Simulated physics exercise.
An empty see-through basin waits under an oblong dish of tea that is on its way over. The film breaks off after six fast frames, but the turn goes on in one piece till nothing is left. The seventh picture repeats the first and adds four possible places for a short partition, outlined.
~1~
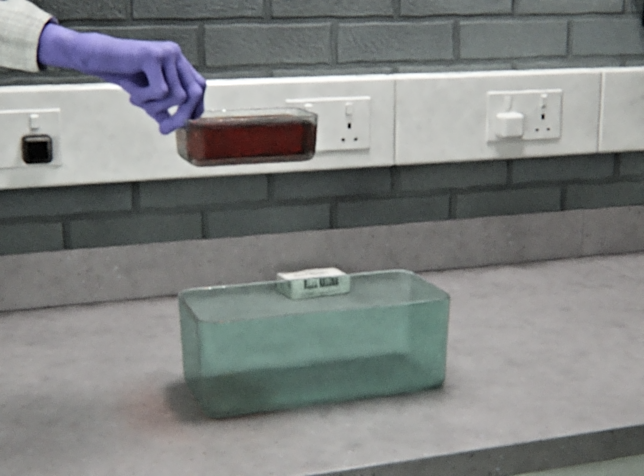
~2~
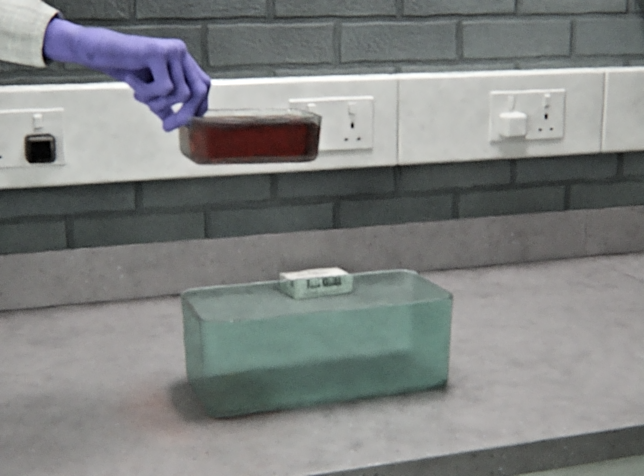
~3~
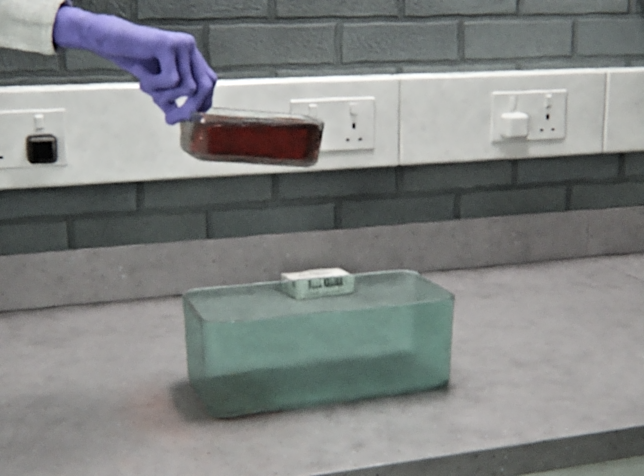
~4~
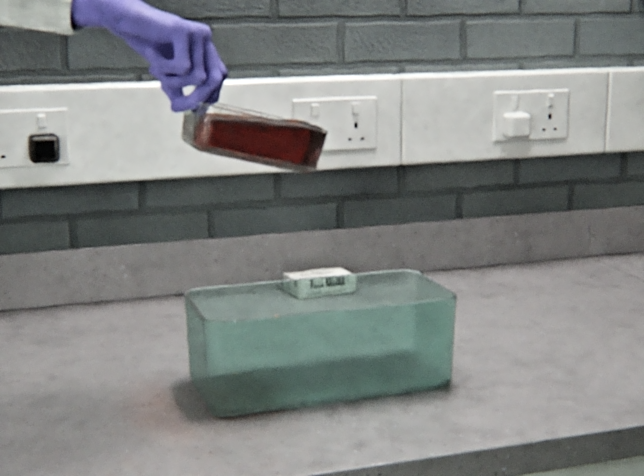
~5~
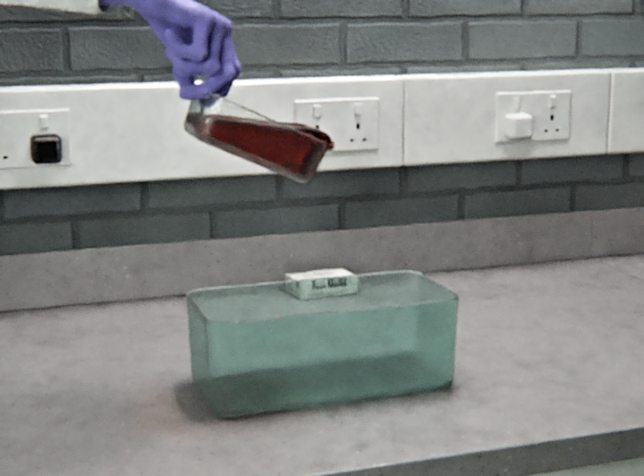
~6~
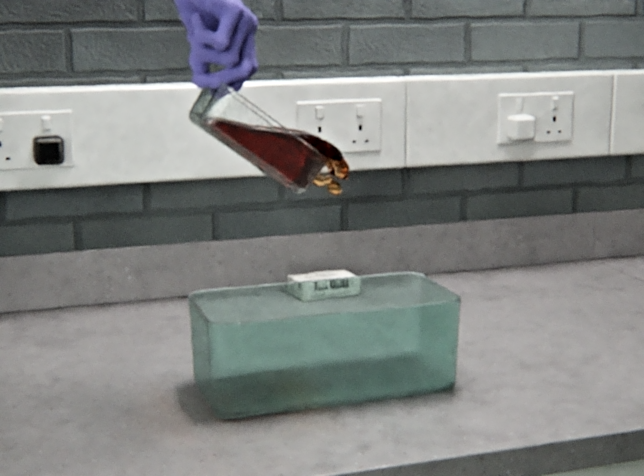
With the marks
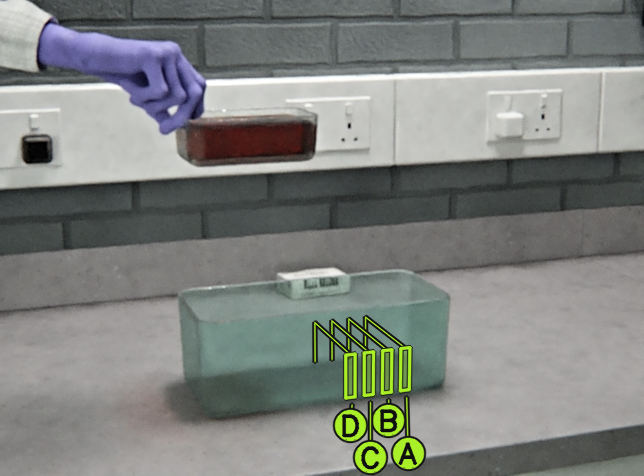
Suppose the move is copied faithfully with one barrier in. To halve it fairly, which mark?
Slot B.
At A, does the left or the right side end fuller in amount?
The left side.
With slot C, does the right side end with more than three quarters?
No.
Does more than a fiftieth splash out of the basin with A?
Yes, it does.
On the marked copy, A at (406, 397); B at (388, 399); C at (370, 402); D at (352, 404).
With A, about 75 % ends left of the wall and 16 % right of it; 9 % is lost outside.
With B, about 46 % ends left of the wall and 45 % right of it; 9 % is lost outside.
With C, about 30 % ends left of the wall and 61 % right of it; 9 % is lost outside.
With D, about 19 % ends left of the wall and 73 % right of it; 9 % is lost outside.
